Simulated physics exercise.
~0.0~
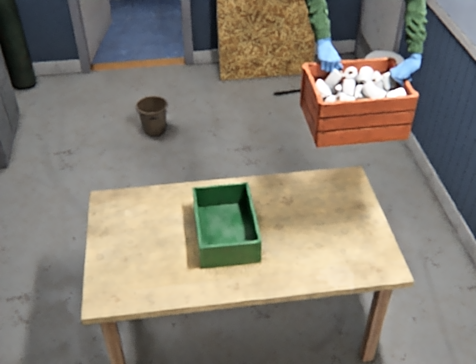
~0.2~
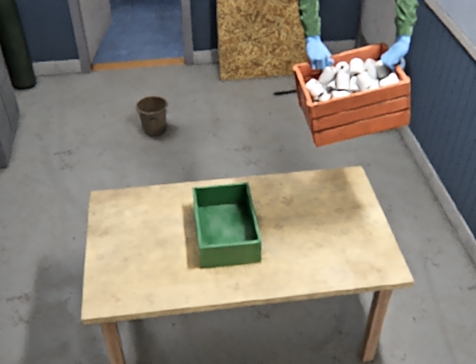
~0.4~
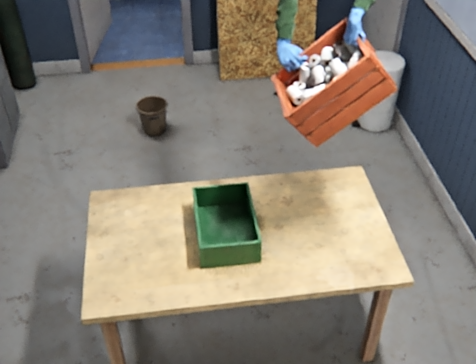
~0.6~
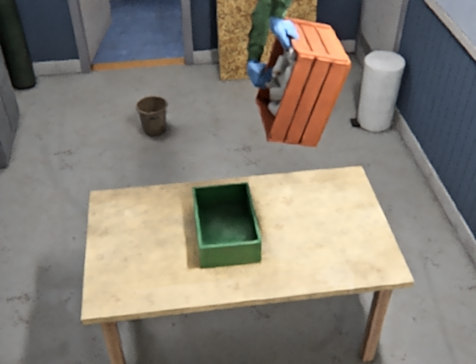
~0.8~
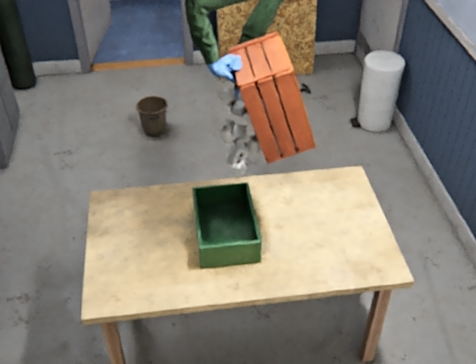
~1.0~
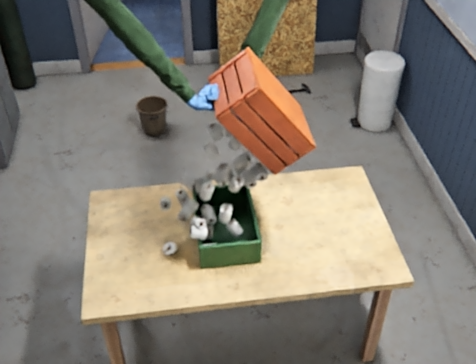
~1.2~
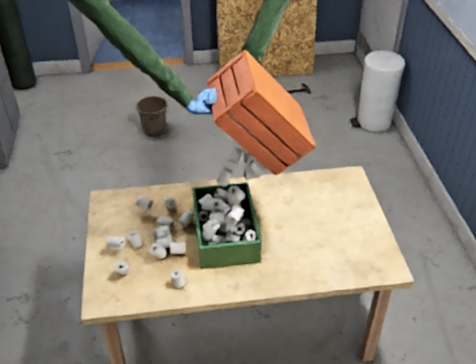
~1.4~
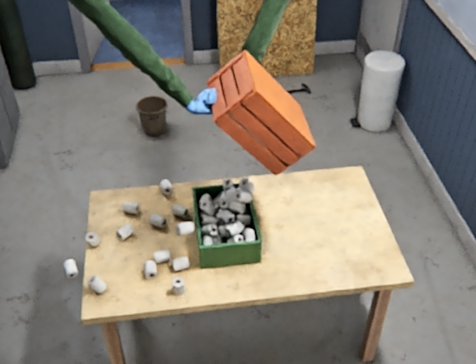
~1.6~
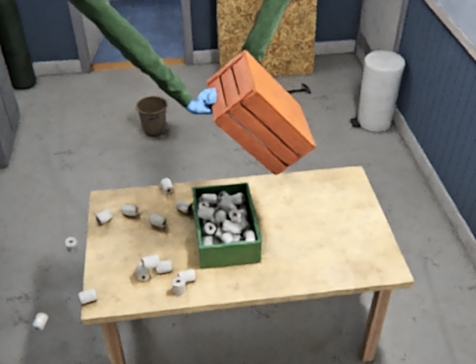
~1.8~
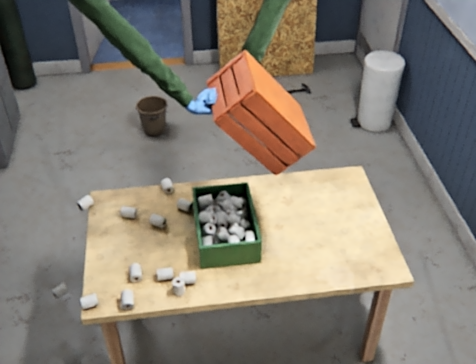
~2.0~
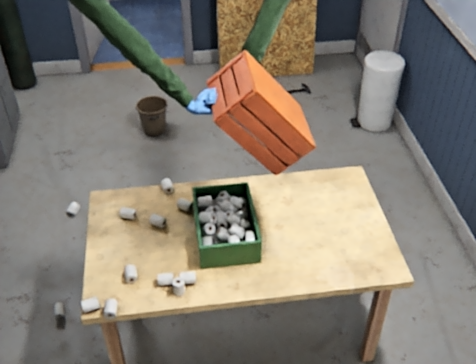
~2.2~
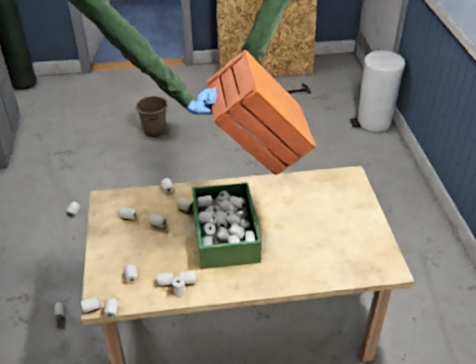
In a workshop, gloved hands tipped an orange crate of small white rolls over a green box on a wooden table; most tumbled into the box, but others scattered left across the tabletop, with a few rolling off onto the floor.
